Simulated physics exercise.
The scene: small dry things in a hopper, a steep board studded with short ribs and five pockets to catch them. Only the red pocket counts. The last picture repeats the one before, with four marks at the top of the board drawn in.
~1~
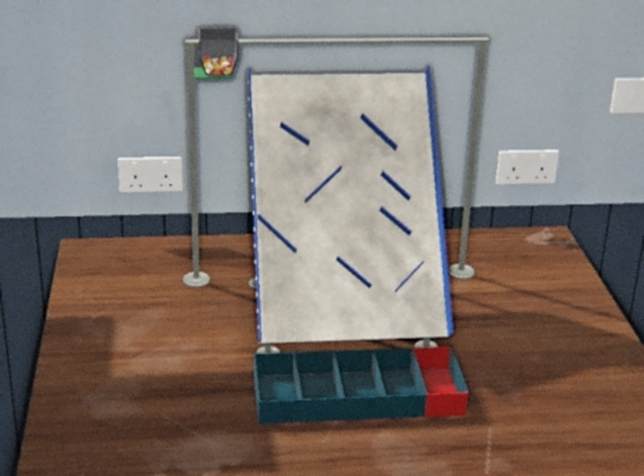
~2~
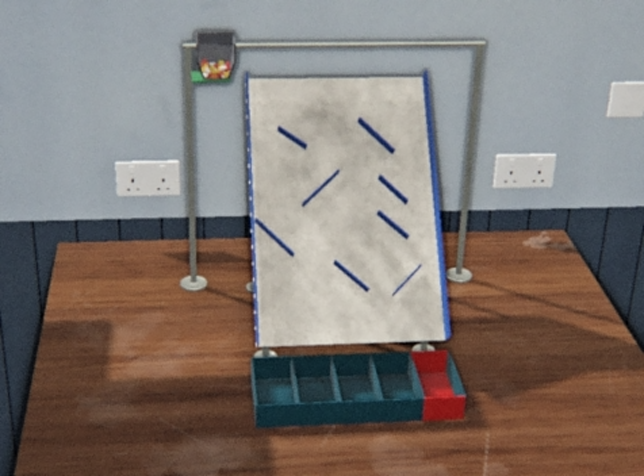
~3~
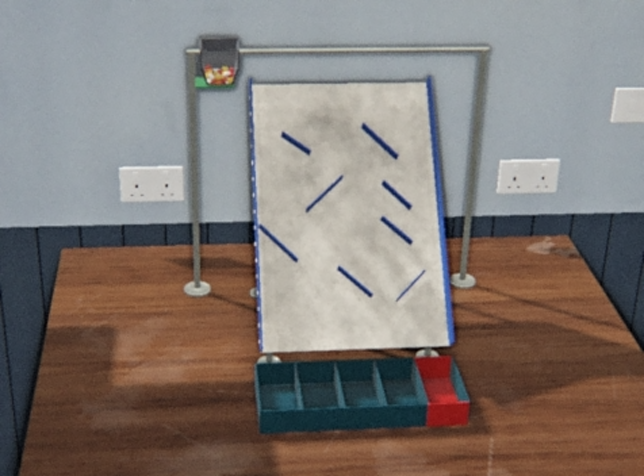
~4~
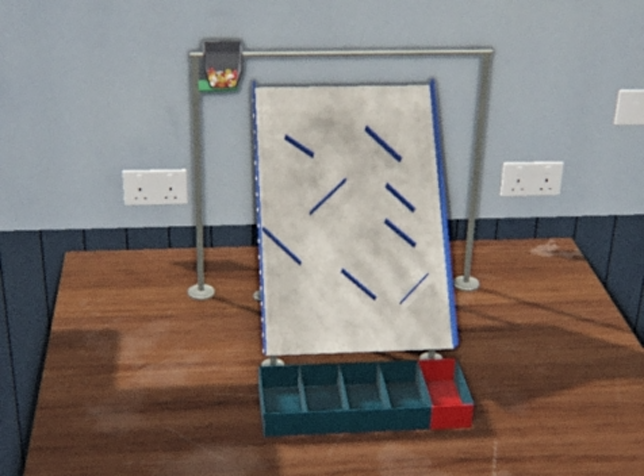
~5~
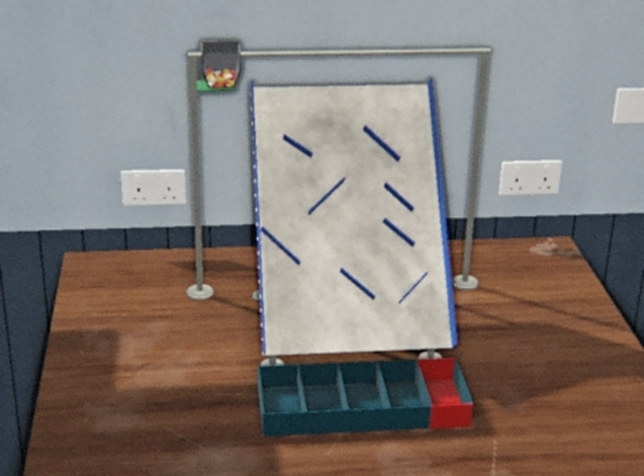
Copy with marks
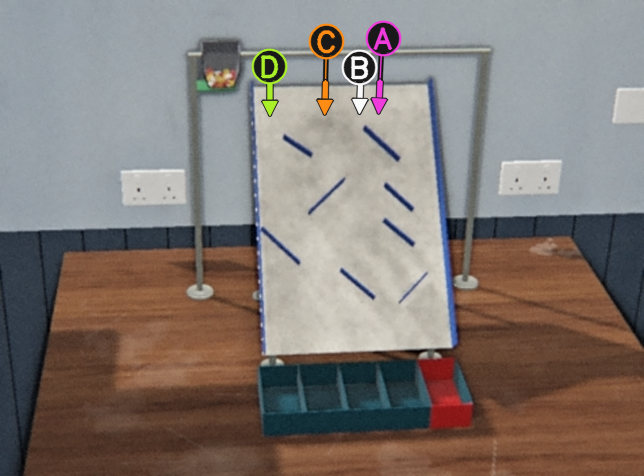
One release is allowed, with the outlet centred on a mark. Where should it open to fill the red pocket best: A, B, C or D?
A is best.
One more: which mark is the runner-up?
Mark B.
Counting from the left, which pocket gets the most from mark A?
The fifth from the left.
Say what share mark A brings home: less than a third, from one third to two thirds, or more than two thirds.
More than two thirds.
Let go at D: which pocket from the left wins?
The third from the left.
On the marked copy, mark A meets the board at (378, 108); mark B meets the board at (359, 108); mark C meets the board at (324, 109); mark D meets the board at (269, 110).
If A is chosen, the bulk in the red pocket, only a few in other pockets, a small share outside the box.
If B is chosen, close to half in the red pocket, close to half in other pockets.
If C is chosen, only a few in the red pocket, all but a few in other pockets.
If D is chosen, none at all in the red pocket, the whole lot in other pockets.
